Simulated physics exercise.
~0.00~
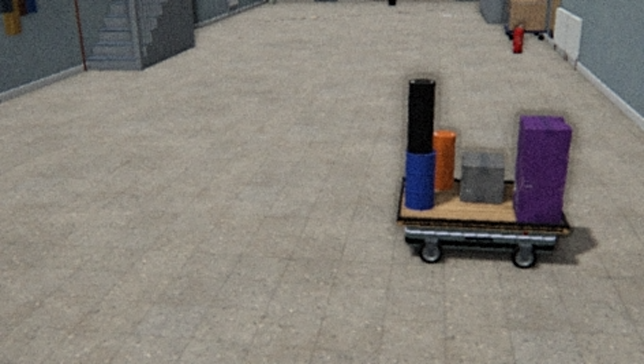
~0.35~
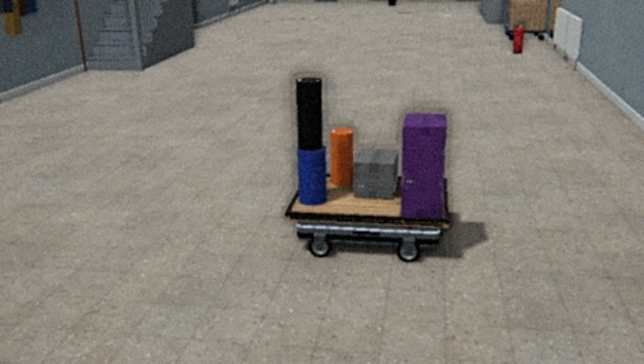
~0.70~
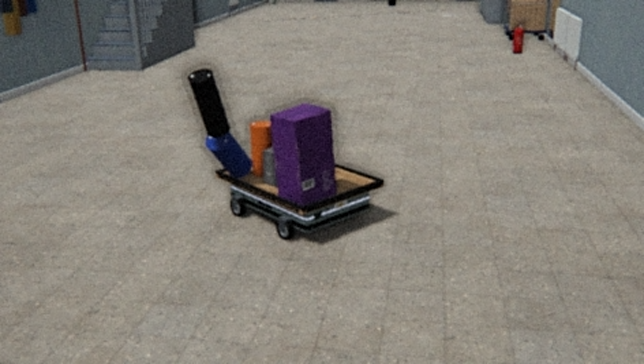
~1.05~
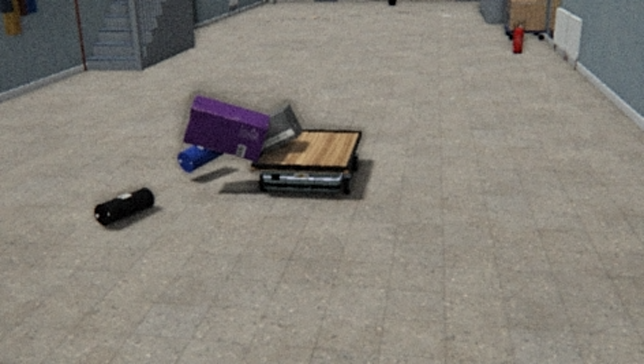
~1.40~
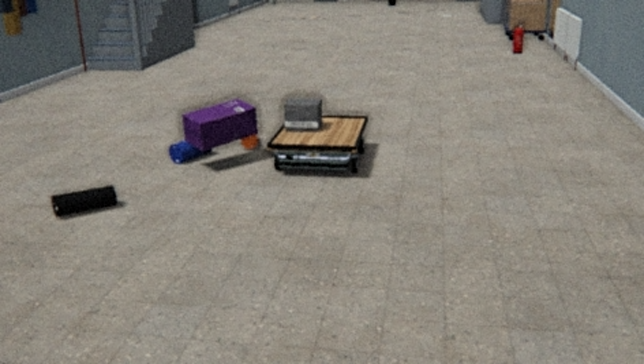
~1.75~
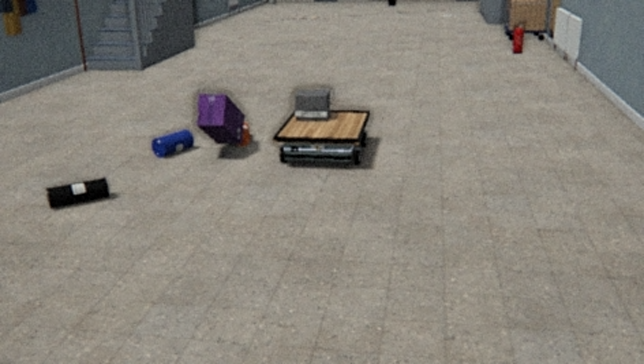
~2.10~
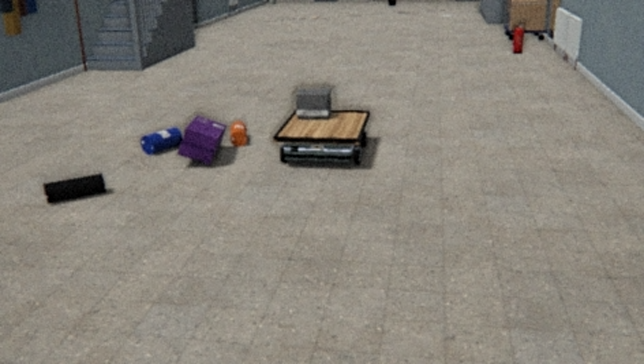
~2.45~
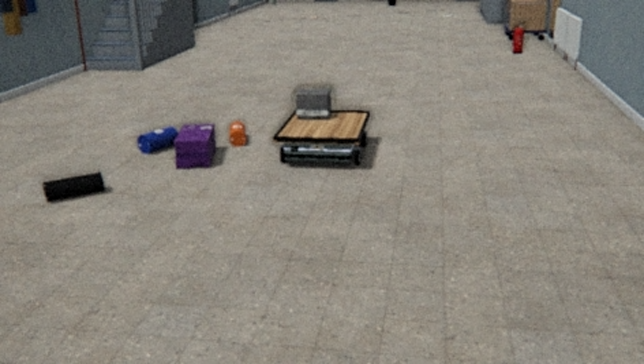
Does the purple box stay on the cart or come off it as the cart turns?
The purple box comes off the cart. It tips over the side during the turn and tumbles onto the floor to the left.
A loaded cart rolls left, swings away and spills everything but the grey box onto the floor.
